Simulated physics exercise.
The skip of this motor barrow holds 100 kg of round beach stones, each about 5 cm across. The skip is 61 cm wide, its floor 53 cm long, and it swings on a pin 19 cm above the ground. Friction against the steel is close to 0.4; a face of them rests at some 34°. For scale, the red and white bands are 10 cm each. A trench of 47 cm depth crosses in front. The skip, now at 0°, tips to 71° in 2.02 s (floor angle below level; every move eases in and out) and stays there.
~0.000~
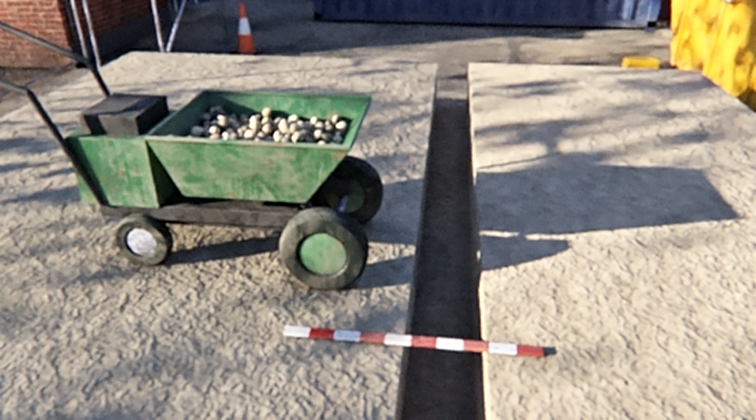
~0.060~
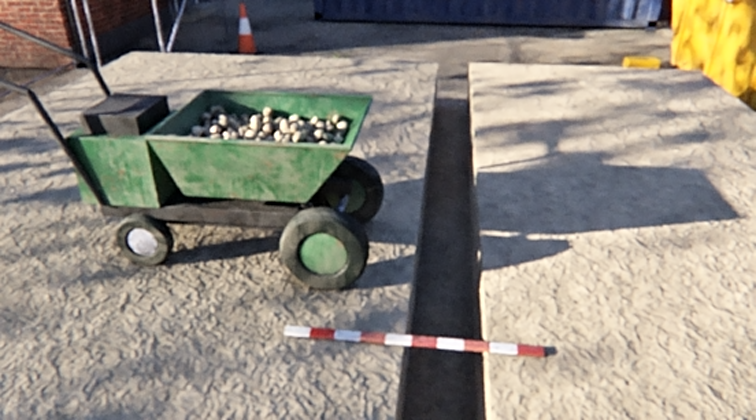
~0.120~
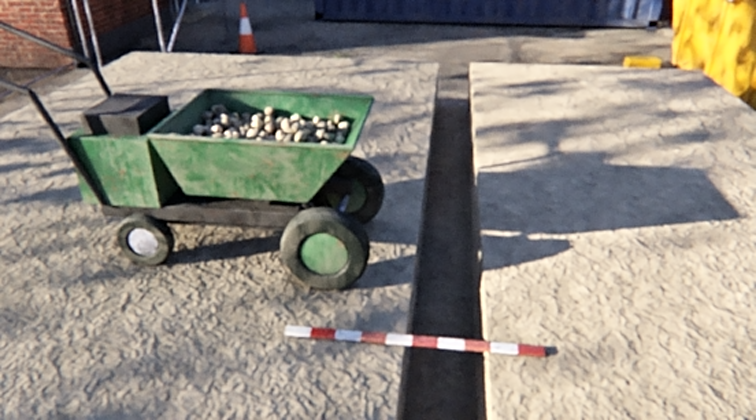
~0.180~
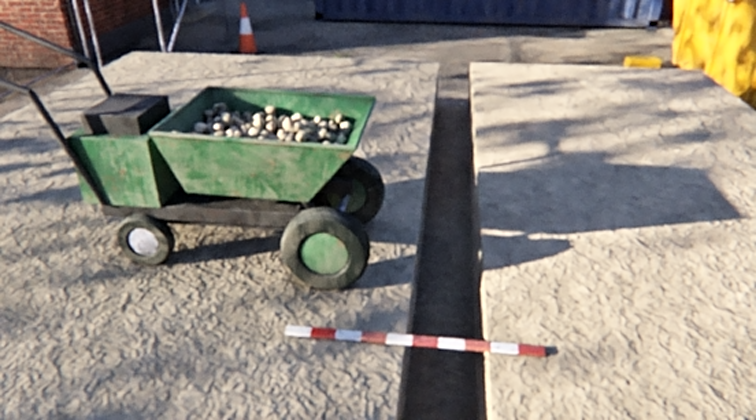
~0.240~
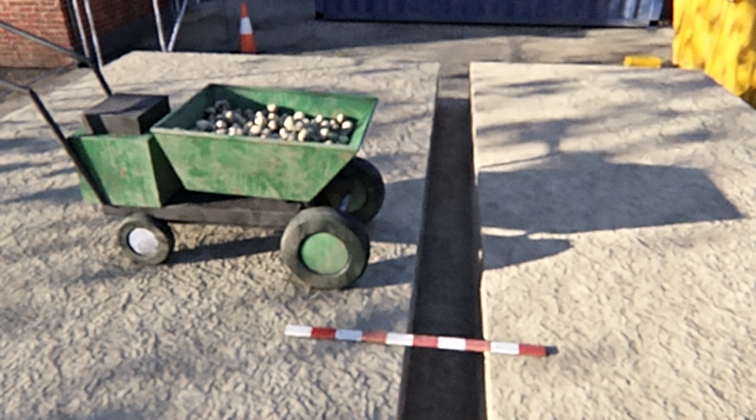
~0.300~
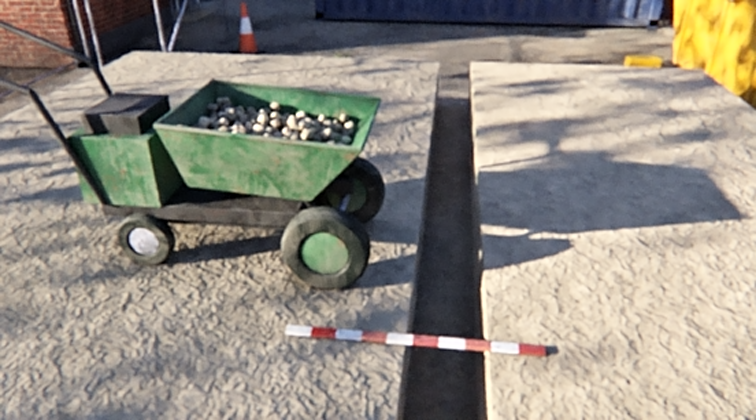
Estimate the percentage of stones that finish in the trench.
Roughly 55 per cent ends in the trench.
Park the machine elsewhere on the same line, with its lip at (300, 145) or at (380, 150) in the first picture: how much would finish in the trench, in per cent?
About 100 and 25 per cent.
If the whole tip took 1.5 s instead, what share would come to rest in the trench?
In that case some 50 per cent.
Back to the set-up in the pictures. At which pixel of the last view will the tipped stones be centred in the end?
Around (472, 321).
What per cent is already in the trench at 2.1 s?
Some 30 per cent.
After 1.5 s the floor is at 60°; 99 % in the skip, 1 % in the trench; the foremost stones are at (460, 209).
After 2.1 s the floor is at 71°; 35 % in the skip, 28 % in the trench, 37 % past the trench; the foremost stones are at (593, 258).
After 2.5 s the floor is at 71°; 13 % in the skip, 42 % in the trench, 46 % past the trench; the foremost stones are at (661, 283).
After 4.4 s the floor is at 71°; 0 % in the skip, 55 % in the trench, 45 % past the trench; the foremost stones are at (680, 285).
